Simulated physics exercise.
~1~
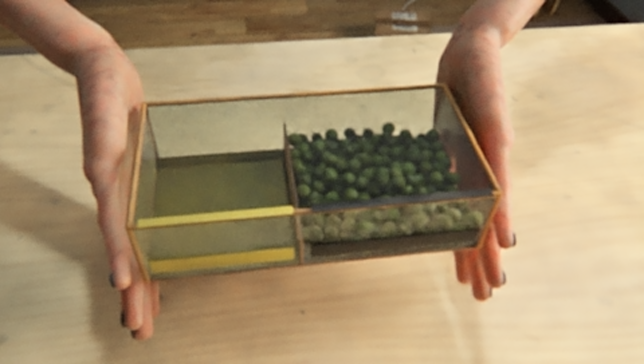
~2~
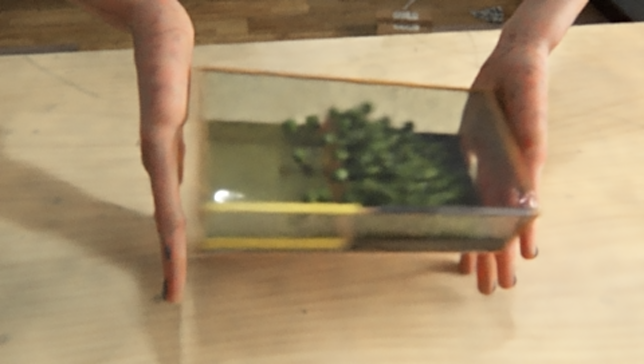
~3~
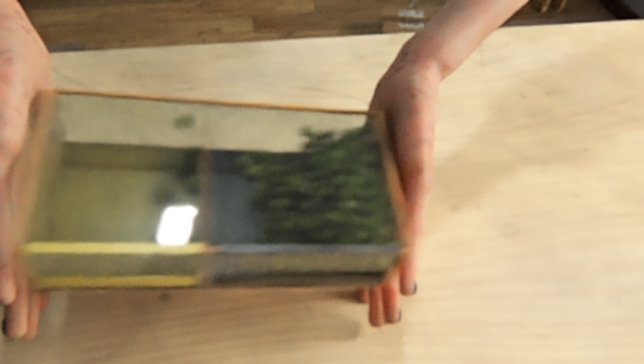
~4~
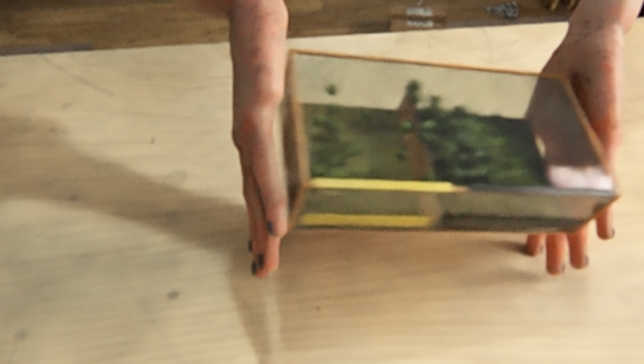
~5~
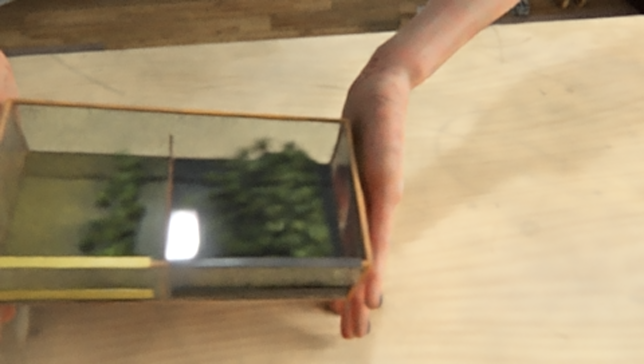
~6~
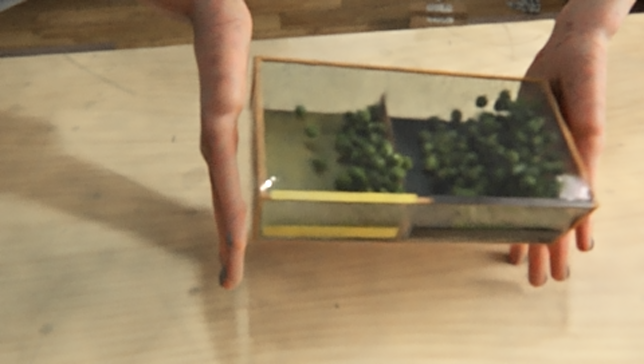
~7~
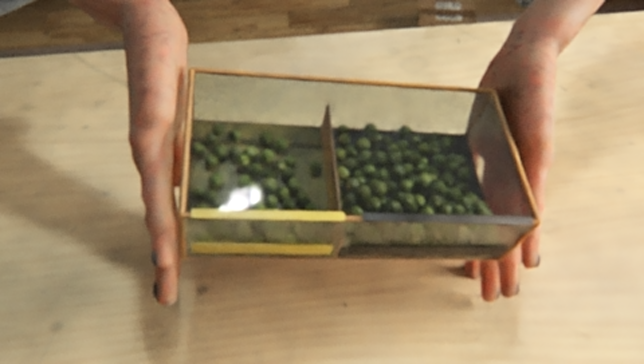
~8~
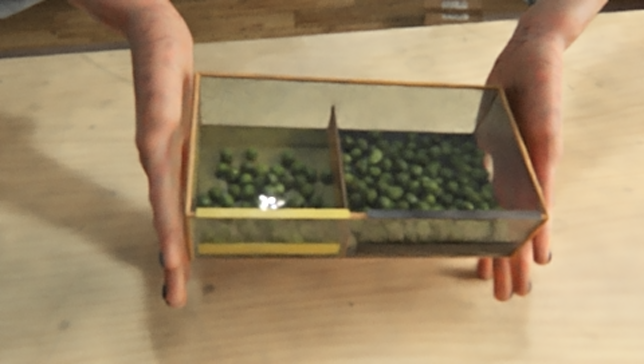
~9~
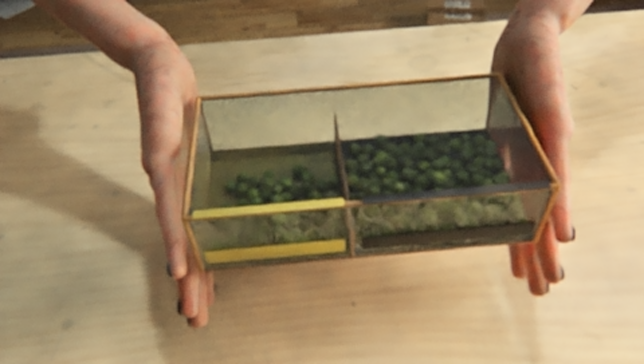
A clear-lidded glass box of small green olives, all in its right compartment, is tilted and shaken right and left by two hands above a wooden table, scattering some over the divider; levelled again, it holds a smaller group left and most right.
